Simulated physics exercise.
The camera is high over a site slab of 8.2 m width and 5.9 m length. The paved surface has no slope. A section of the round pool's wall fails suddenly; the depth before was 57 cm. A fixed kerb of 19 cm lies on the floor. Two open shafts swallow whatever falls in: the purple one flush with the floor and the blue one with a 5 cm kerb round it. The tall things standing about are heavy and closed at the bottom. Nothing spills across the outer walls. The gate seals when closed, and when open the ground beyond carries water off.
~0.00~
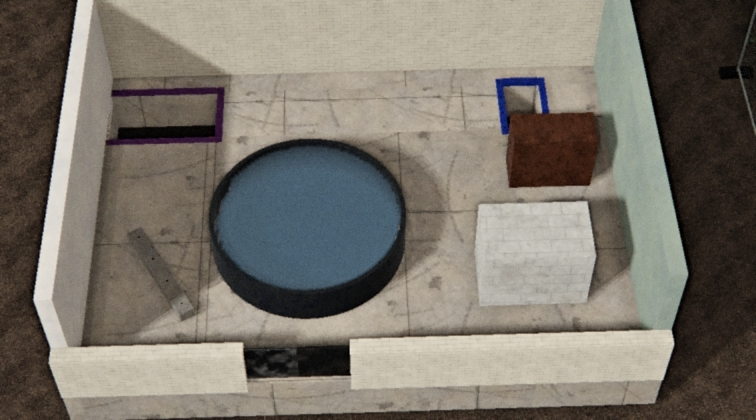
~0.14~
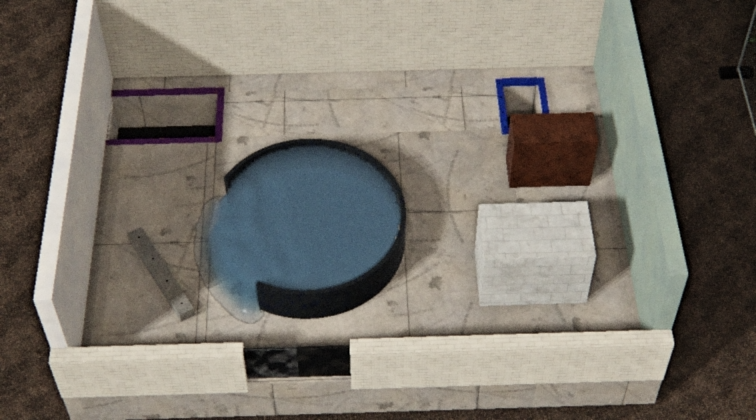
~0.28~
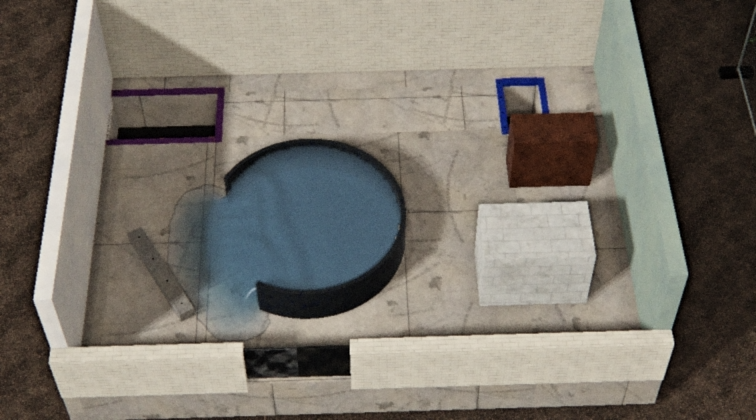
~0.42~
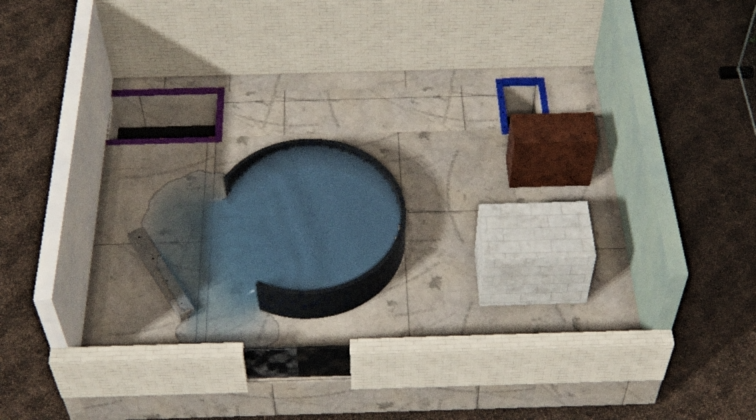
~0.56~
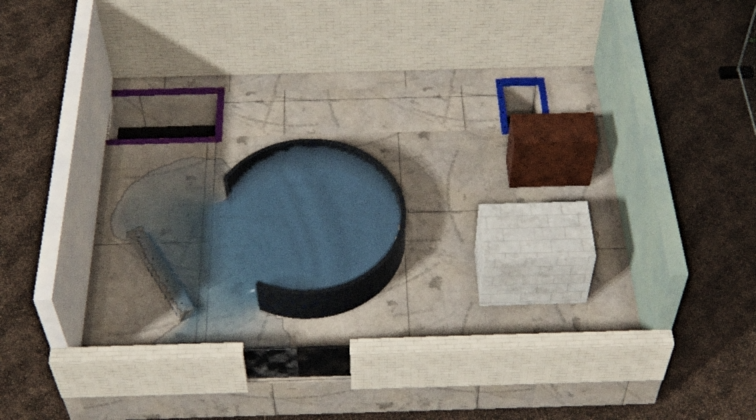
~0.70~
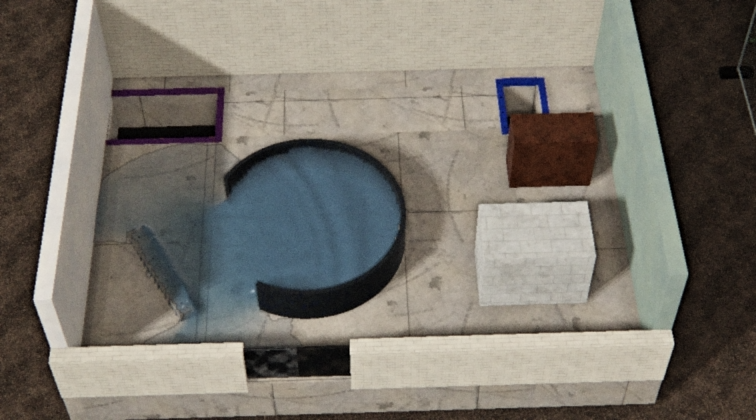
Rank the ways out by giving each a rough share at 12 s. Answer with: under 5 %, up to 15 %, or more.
Shares: The gateway takes not even 5 %; the purple pit takes above 15 %; the blue pit takes under 5 %.
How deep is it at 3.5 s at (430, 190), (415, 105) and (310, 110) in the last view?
In that order: 0, 0 and 0 cm.
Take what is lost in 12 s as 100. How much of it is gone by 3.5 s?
Some 30 per cent by then.
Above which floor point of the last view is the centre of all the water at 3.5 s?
Near (226, 264).
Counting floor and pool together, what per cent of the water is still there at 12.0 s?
Roughly 52 in a hundred.
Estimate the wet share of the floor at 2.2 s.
About 25 per cent.
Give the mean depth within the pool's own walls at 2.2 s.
Roughly 29 cm on average.
After 1.4 s water covers 25 % of the floor and is deepest (42 cm) near (184, 289); gone so far, the gateway 0 %, the purple pit 1 %, the blue pit 0 %.
After 2.2 s water covers 25 % of the floor and is deepest (38 cm) near (184, 289); gone so far, the gateway 0 %, the purple pit 4 %, the blue pit 0 %.
After 3.5 s water covers 35 % of the floor and is deepest (30 cm) near (216, 370); gone so far, the gateway 0 %, the purple pit 14 %, the blue pit 0 %.
After 7.0 s water covers 55 % of the floor and is deepest (18 cm) near (79, 374); gone so far, the gateway 0 %, the purple pit 35 %, the blue pit 0 %.
After 12.0 s water covers 85 % of the floor and is deepest (8 cm) near (477, 362); gone so far, the gateway 0 %, the purple pit 48 %, the blue pit 0 %.
